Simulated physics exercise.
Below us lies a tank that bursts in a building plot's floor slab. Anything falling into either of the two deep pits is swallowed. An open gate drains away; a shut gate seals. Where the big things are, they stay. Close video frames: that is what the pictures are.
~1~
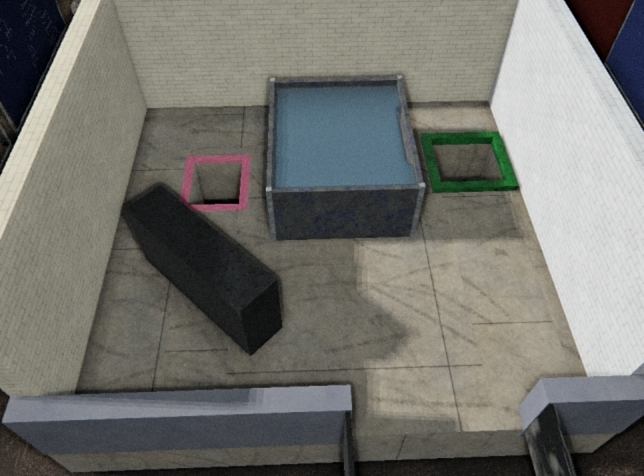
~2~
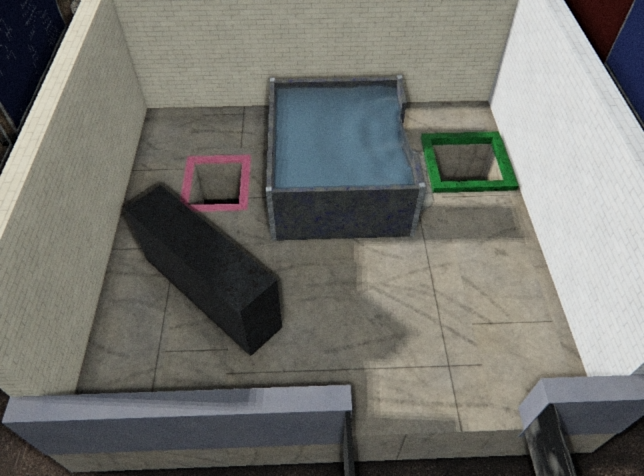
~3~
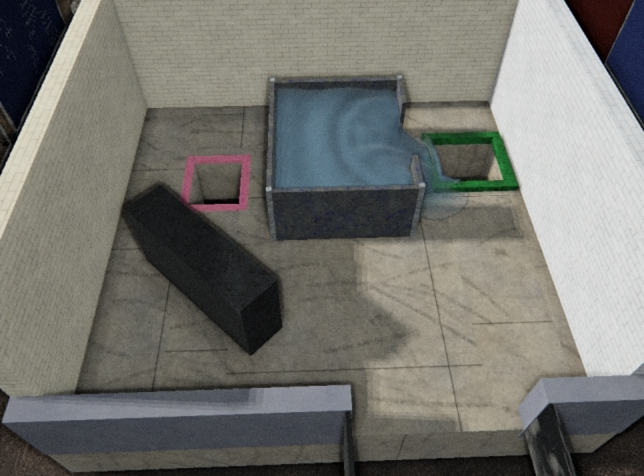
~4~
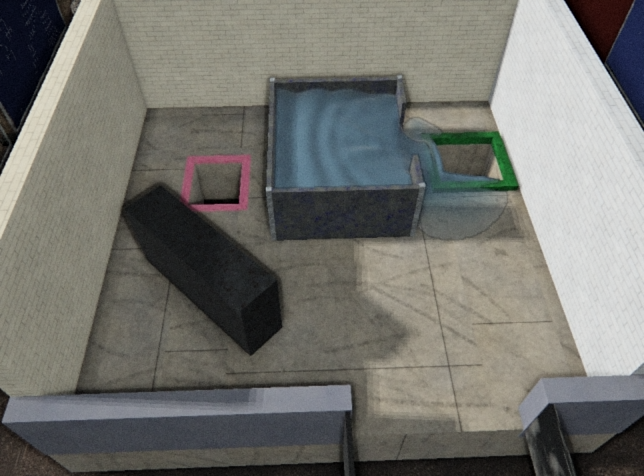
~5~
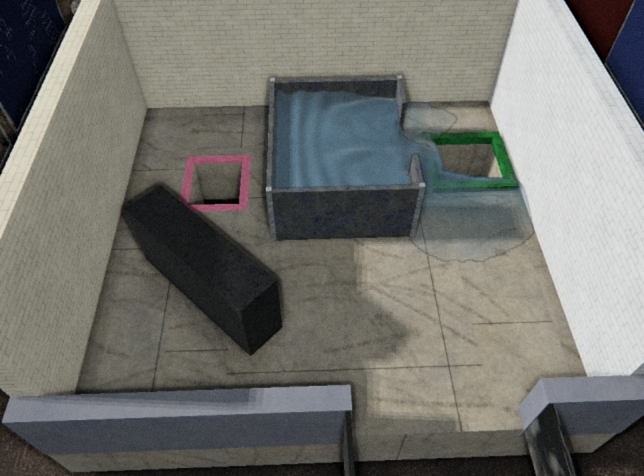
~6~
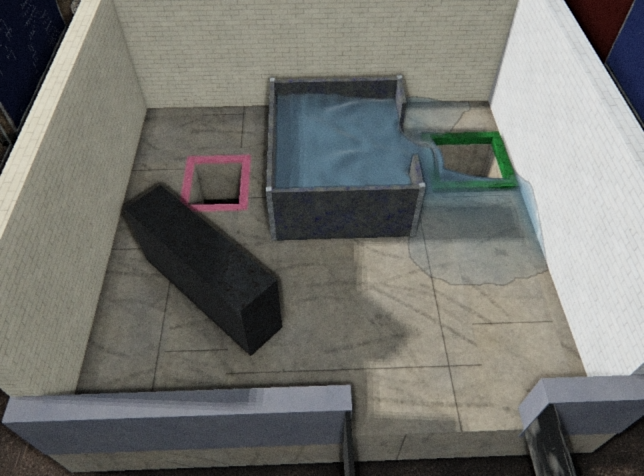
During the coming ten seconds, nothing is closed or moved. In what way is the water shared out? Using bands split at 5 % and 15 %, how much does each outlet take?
I'd say the gate drains a fair bit - five to fifteen per cent; I'd say the pink pit drains very little - not reaching five per cent; I'd say the green pit drains a lot - upwards of fifteen per cent.
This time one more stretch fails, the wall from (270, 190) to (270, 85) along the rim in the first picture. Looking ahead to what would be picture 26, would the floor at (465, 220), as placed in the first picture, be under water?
Check at the given point: Unwetted.
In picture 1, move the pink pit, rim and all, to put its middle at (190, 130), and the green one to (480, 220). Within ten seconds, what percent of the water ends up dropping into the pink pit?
Result - pink pit, 25 in a hundred.
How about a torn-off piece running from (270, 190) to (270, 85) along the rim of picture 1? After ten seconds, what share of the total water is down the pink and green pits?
For pink it's about 70 per cent, and for green about 0 per cent.
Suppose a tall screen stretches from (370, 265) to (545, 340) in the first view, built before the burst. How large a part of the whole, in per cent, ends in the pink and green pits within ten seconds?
Approximate split, pink: 4 in a hundred; green: 50 in a hundred.
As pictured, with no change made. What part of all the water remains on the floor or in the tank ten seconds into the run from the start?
About 46 %.
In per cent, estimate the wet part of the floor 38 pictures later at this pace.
75 %, roughly.
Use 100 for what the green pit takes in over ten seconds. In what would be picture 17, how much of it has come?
It should be near 65 percent of the ten-second total.
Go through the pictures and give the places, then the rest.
The first frame shows the water tank at (340, 134) is whole and still.
In the second frame, water pours out at (402, 160) and has run to (421, 206).
In the third frame, water pours out at (402, 163) and has run to (462, 199).
In the fourth frame, water pours out at (402, 164) and has run to (501, 198).
In the fifth frame, the front is at (532, 224), out from the gap at (402, 164).
In the sixth frame, the front is at (546, 264), out from the gap at (402, 163).
A moment on, water covers 20 % of the floor; the gate 0 %, the pink pit 0 %, the green pit 17 %.
Next, water covers 35 % of the floor; the gate 0 %, the pink pit 0 %, the green pit 26 %.
Then, water covers 50 % of the floor; the gate 3 %, the pink pit 0 %, the green pit 33 %.
Later, water covers 75 % of the floor; the gate 8 %, the pink pit 0 %, the green pit 39 %.
In the end, water covers 95 % of the floor; the gate 12 %, the pink pit 2 %, the green pit 41 %.
